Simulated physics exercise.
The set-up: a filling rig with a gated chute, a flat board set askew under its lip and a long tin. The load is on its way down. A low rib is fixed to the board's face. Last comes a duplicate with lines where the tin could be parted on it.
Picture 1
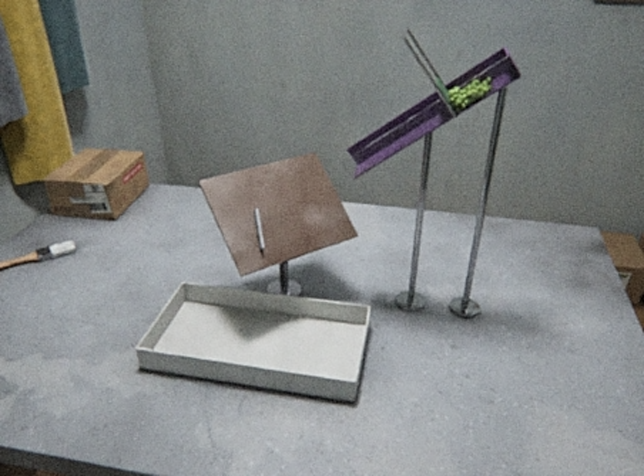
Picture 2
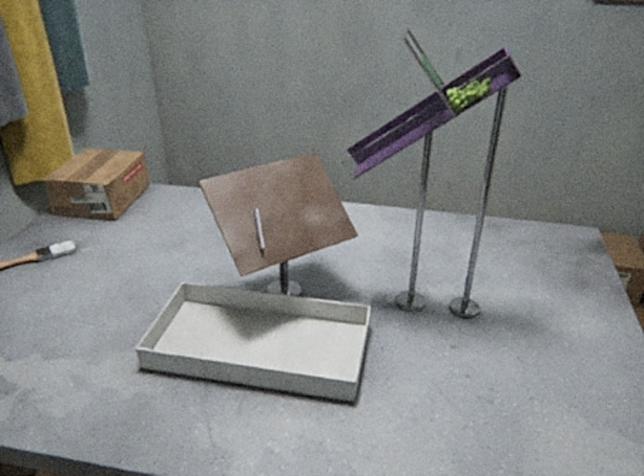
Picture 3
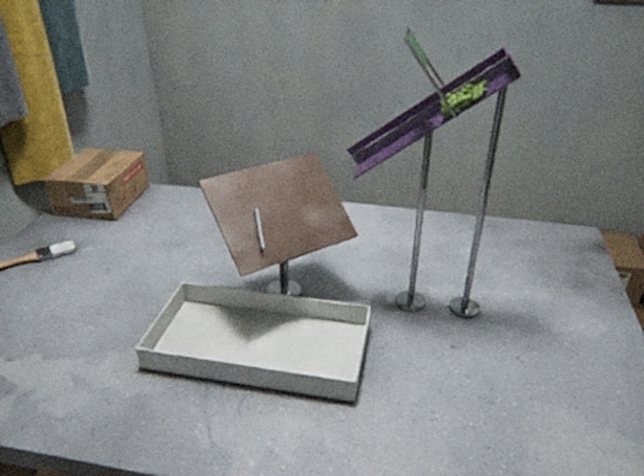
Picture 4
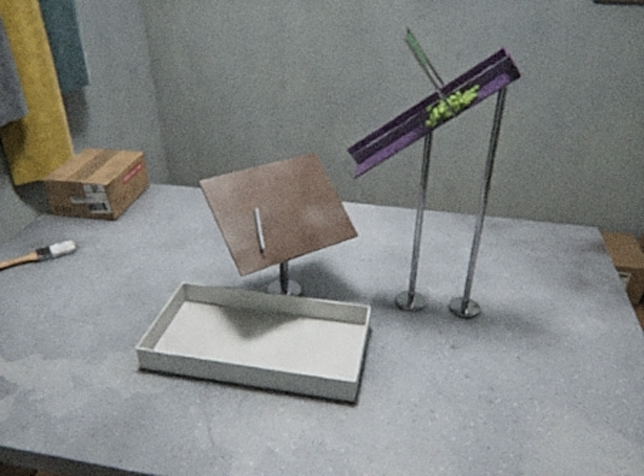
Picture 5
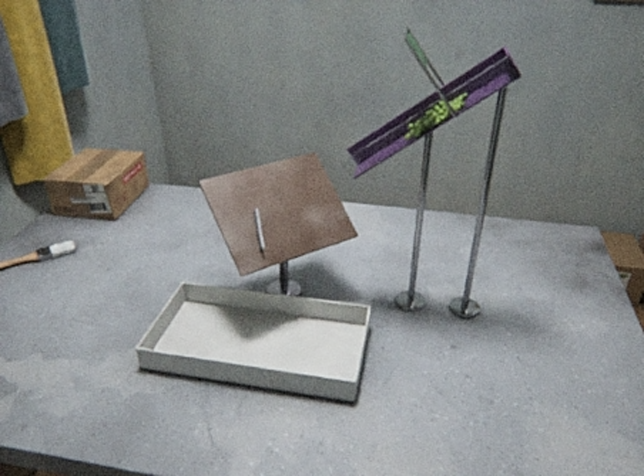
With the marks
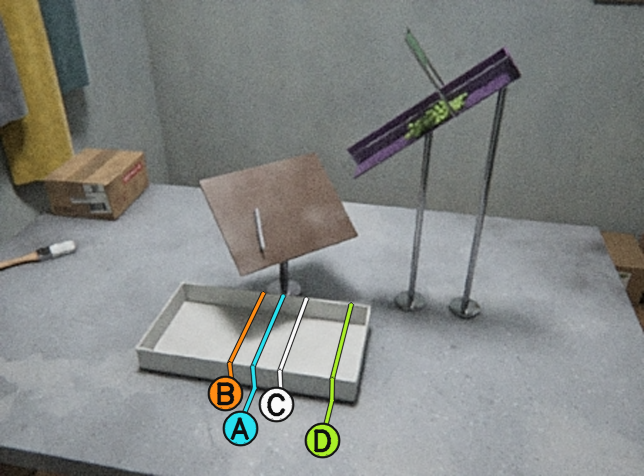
The footage shows a tilted brown board and an empty pale tray on a grey table beside a raised purple chute, where a gate turns and small green pieces slide partway down the chute toward the lower left.
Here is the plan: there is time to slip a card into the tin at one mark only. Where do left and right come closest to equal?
It is C.
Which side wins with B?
Right.
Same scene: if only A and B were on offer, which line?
The answer is A.
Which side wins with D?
Left.
On the marked copy, line A crosses the front rim at (253, 366); line B crosses the front rim at (230, 362); line C crosses the front rim at (280, 370); line D crosses the front rim at (332, 378).
Choosing A, of what is caught, close to a quarter on the left of the divider, the bulk on the right.
Choosing B, of what is caught, only a few on the left of the divider, all but a few on the right.
Choosing C, of what is caught, close to half on the left of the divider, close to half on the right.
Choosing D, of what is caught, all but a few on the left of the divider, a small share on the right.
